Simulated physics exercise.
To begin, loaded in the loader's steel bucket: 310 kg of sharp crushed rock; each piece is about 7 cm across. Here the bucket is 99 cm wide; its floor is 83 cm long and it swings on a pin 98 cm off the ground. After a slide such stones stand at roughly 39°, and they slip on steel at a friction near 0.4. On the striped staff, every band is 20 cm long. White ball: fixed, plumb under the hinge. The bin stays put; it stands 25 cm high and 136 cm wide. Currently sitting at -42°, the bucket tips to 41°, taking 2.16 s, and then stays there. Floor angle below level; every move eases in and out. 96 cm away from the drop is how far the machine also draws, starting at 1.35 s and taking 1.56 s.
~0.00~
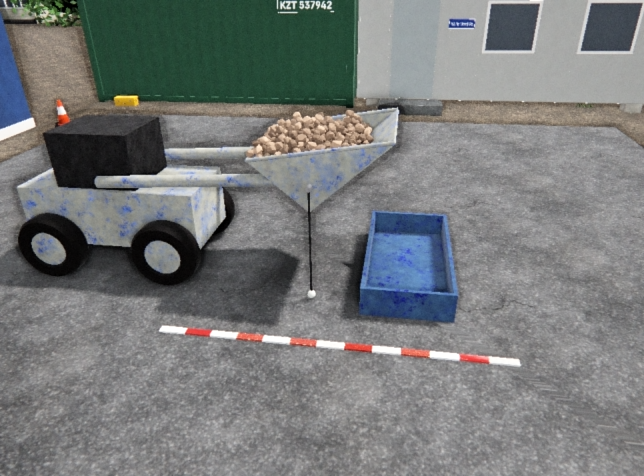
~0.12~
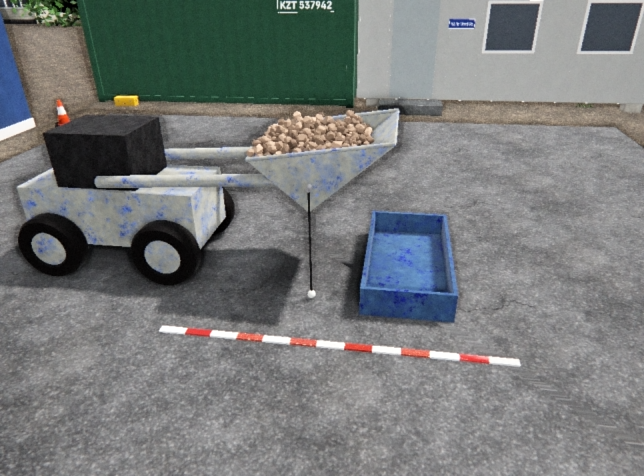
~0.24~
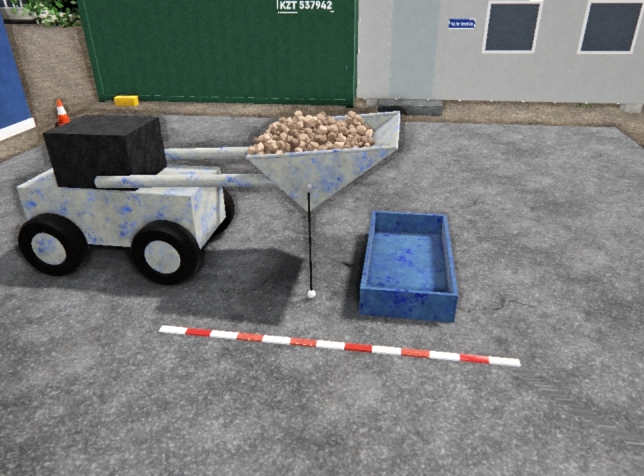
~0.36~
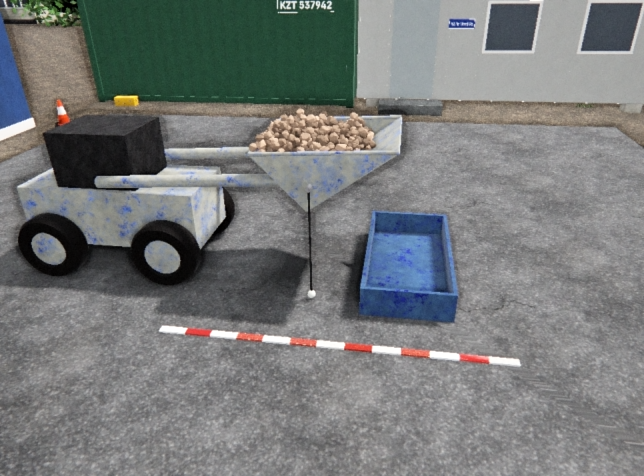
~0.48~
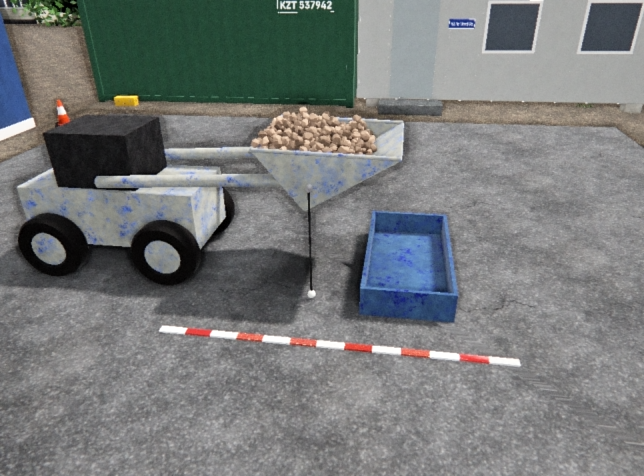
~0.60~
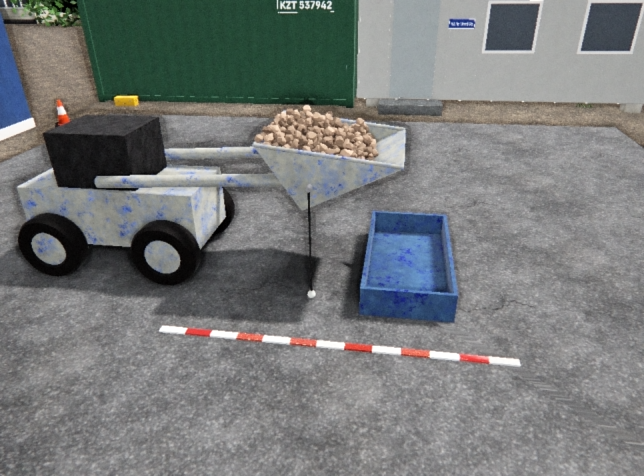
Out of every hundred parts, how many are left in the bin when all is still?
Near 40 in every hundred.
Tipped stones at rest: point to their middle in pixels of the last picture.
Middle at around (354, 261), I'd say.
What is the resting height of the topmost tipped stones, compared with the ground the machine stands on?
Roughly 30 cm above ground level.
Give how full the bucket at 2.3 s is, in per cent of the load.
I'd say it's holding near 5 per cent.
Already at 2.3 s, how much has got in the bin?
Close to 40 per cent has got there by then.
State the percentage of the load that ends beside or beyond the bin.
Roughly 0 per cent.
After 1.6 s the floor is at 28°; 95 % in the bucket, 5 % in the bin; the foremost stones are at (394, 228).
After 2.3 s the floor is at 41°; 7 % in the bucket, 54 % short of the bin, 38 % in the bin; the foremost stones are at (442, 265).
After 3.4 s the floor is at 41°; 0 % in the bucket, 62 % short of the bin, 38 % in the bin; the foremost stones are at (442, 262).
After 5.8 s the floor is at 41°; 0 % in the bucket, 62 % short of the bin, 38 % in the bin; the foremost stones are at (442, 262).
